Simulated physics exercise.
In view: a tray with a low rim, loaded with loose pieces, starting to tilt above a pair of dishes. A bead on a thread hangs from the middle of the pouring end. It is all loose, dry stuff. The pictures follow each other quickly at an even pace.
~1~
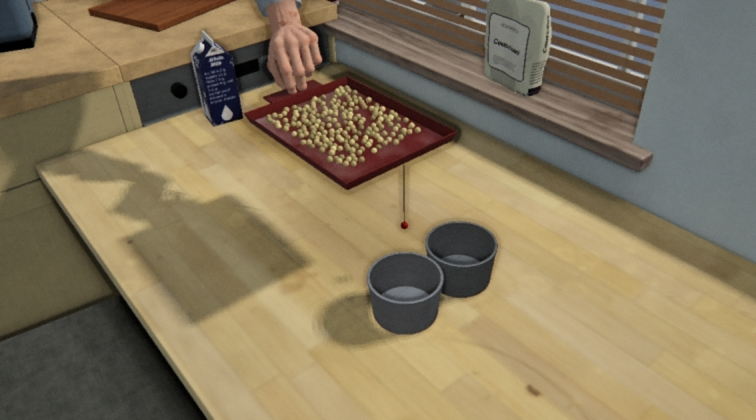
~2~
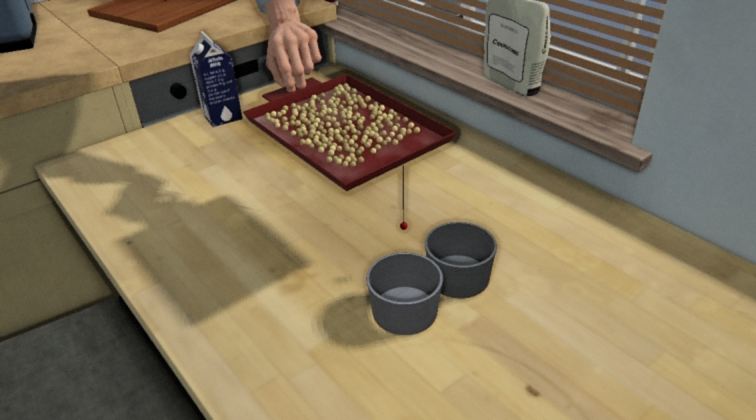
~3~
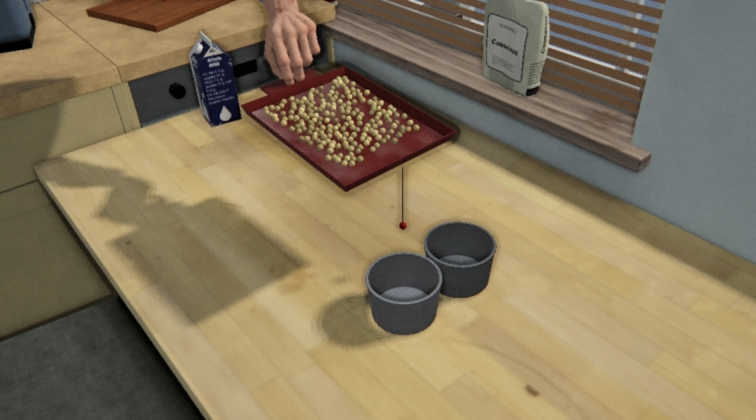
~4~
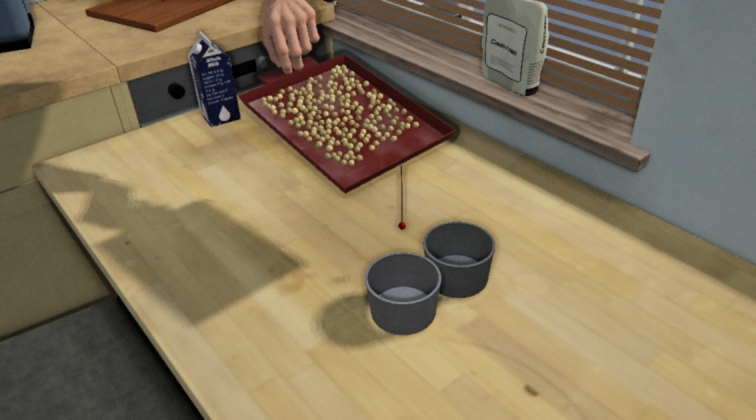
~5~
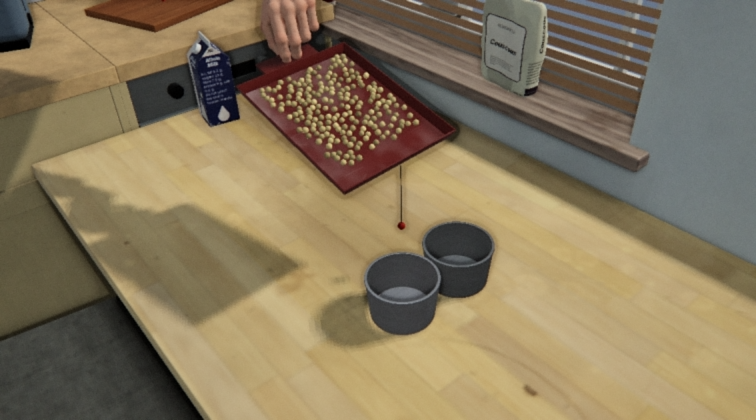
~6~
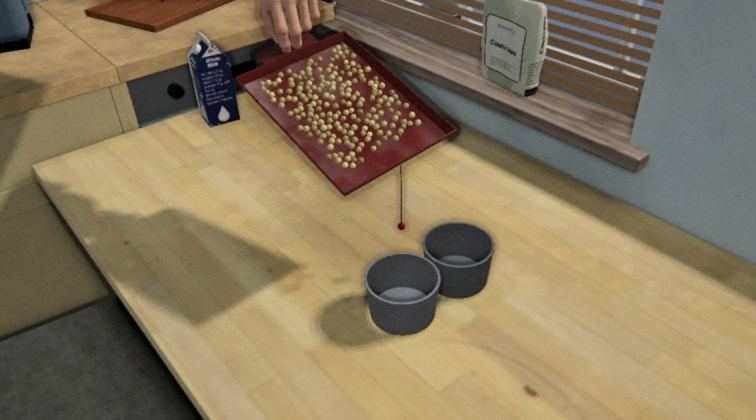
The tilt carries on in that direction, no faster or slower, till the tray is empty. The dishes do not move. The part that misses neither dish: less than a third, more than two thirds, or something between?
The two hold between a third and two thirds of the load.
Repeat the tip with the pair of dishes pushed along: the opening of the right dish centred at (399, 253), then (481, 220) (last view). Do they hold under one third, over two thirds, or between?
The first try: Over two thirds. The second: Under a third.
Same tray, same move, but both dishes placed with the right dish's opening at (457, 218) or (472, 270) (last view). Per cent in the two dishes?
About 40 and 10 per cent.
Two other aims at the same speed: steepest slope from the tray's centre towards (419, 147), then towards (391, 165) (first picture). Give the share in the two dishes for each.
The first gives 30 %, the second 80 %.
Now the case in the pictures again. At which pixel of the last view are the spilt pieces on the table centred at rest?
At about (343, 312).
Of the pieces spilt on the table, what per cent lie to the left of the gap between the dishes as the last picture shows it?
Roughly 90 in a hundred.
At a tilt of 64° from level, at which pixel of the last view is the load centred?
Around (369, 192).
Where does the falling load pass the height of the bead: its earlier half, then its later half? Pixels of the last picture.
Early half (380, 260), late half (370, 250).
Just after the last frame, tray tipped steeply; roughly half on the tray; about a tenth in the left dish; just a few in the right dish; about a tenth outside both; roughly a quarter in the air.
A moment on, tray tipped past a quarter turn; roughly half in the left dish; just a few in the right dish; roughly half outside both; about a tenth in the air.
Further on, tray tipped past a quarter turn; roughly half in the left dish; just a few in the right dish; roughly half outside both.
When it is over, tray tipped past a quarter turn; roughly half in the left dish; just a few in the right dish; roughly half outside both.
